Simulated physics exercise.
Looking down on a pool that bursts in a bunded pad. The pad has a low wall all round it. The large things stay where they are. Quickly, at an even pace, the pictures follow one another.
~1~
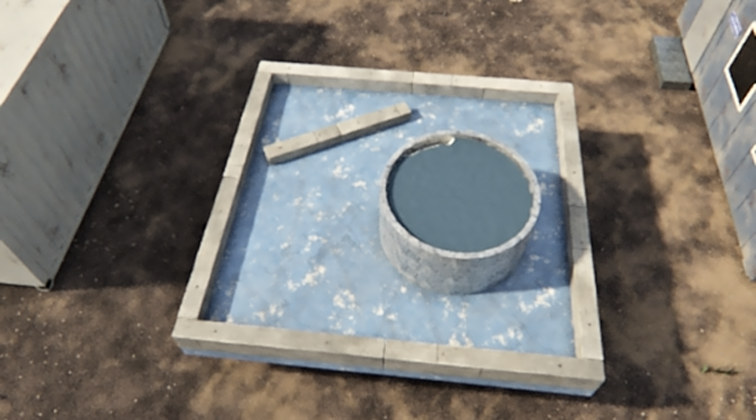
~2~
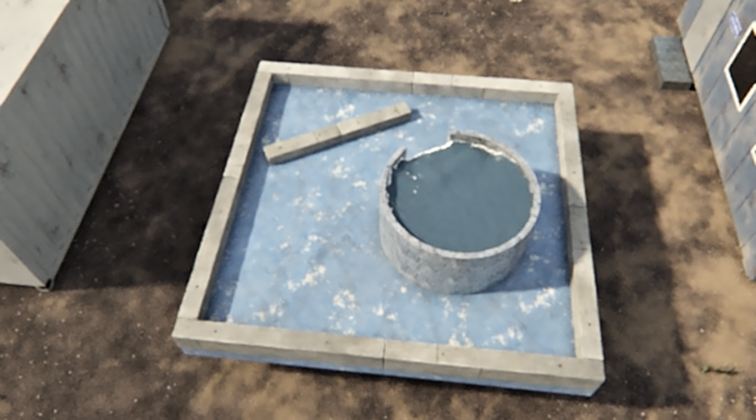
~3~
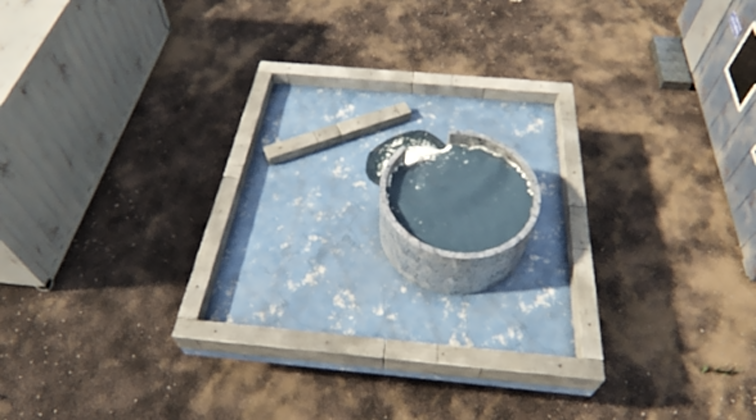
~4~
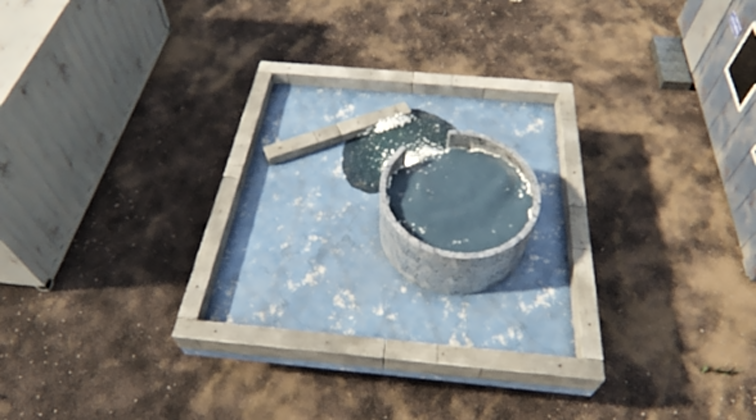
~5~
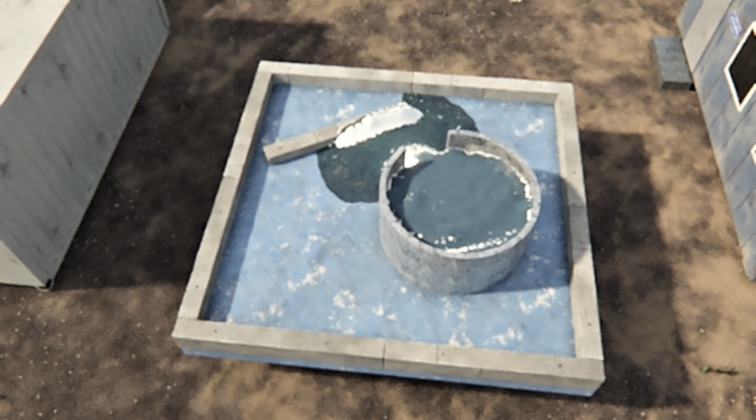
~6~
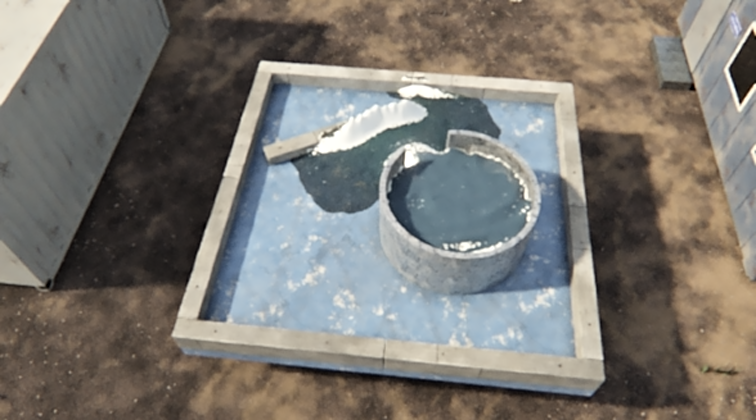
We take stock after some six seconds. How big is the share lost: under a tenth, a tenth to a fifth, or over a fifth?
The share lost is under a tenth.
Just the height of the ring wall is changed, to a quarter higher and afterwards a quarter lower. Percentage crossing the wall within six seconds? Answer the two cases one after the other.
Roughly 0 per cent, then roughly 10 per cent.
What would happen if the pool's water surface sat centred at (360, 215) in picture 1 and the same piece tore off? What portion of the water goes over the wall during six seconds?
Share noted: About 6 %.
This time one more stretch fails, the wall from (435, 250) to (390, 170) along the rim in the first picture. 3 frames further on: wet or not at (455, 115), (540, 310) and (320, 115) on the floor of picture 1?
Taking them as listed, I'd say unwetted, unwetted and unwetted.
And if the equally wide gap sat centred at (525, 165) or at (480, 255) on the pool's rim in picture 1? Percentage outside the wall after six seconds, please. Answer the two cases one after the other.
20 and 22 %.
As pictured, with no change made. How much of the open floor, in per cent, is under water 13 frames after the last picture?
About 60 %.
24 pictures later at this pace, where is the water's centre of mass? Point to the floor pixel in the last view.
Point: (399, 194).
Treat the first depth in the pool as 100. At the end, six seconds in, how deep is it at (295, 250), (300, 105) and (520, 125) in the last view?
Respectively 6, 18 and 10 per cent.
A moment on, water covers 25 % of the floor; the low wall has let 0 % over.
Next, water covers 35 % of the floor; the low wall has let 0 % over.
Then, water covers 55 % of the floor; the low wall has let 2 % over.
Later, water covers 75 % of the floor; the low wall has let 3 % over.
In the end, water covers 80 % of the floor; the low wall has let 3 % over.
